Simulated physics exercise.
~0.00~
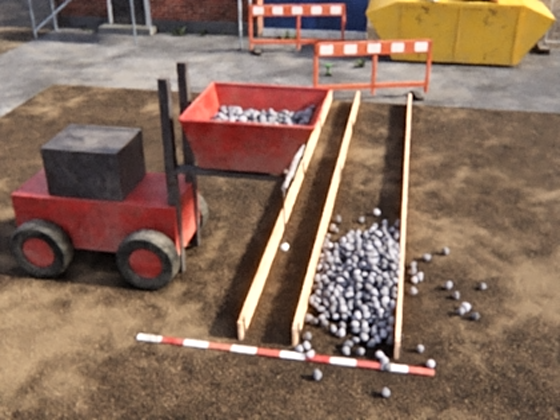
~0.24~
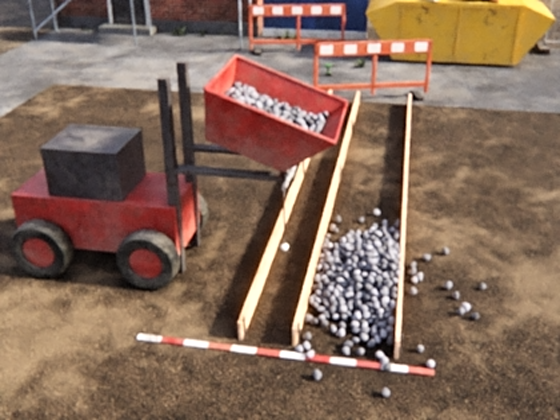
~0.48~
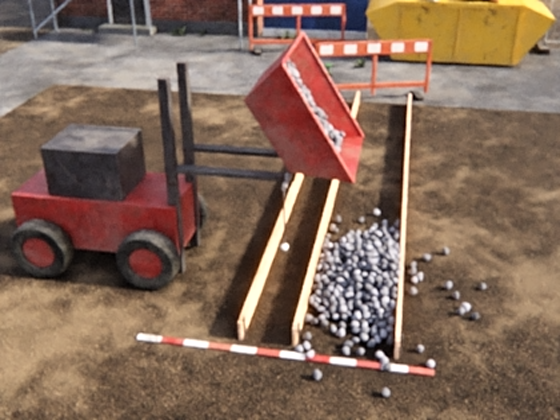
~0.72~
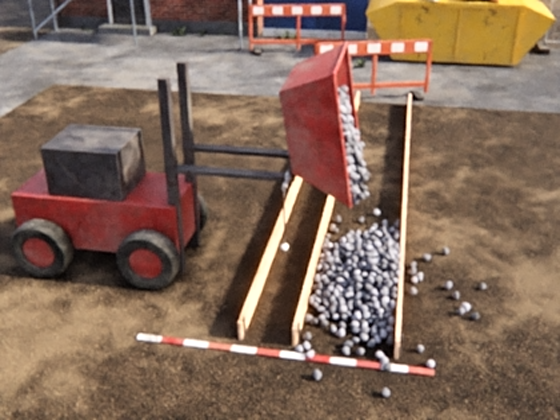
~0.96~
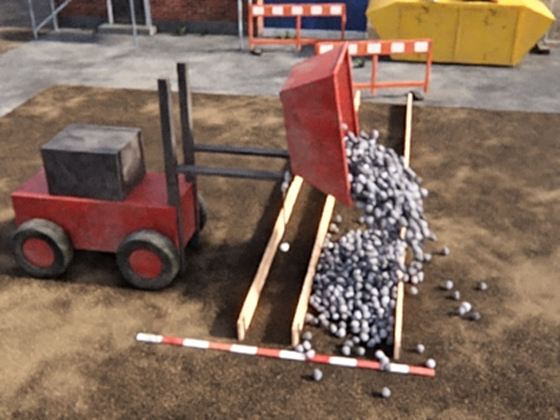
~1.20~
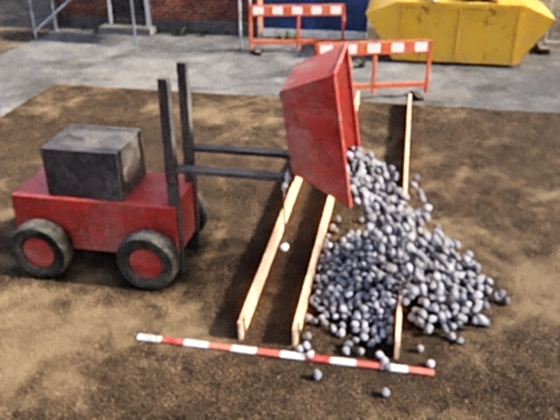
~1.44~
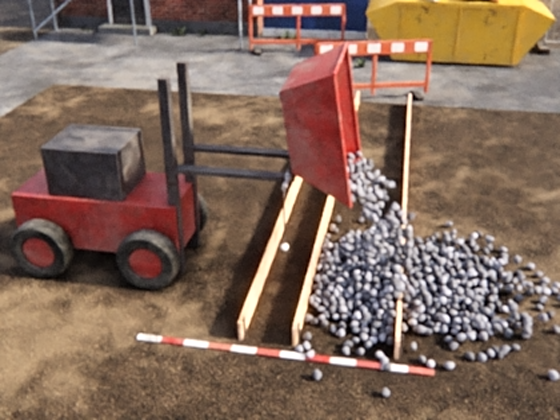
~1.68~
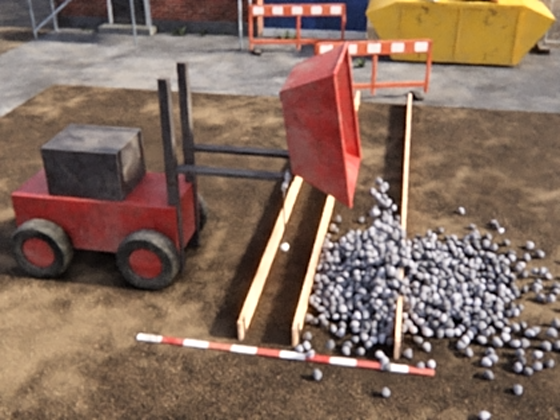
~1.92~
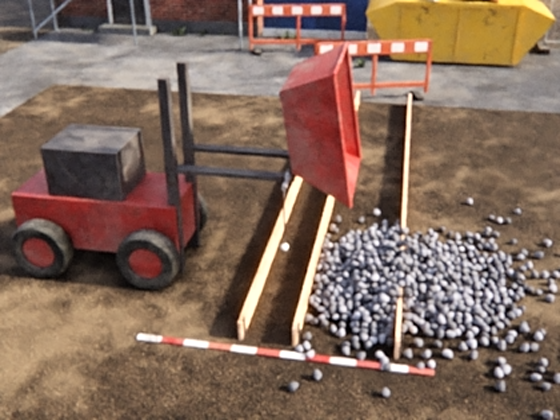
Red forklift tipping a skip of grey stones onto an earlier pile between boards, most spilling rightward over the last board.
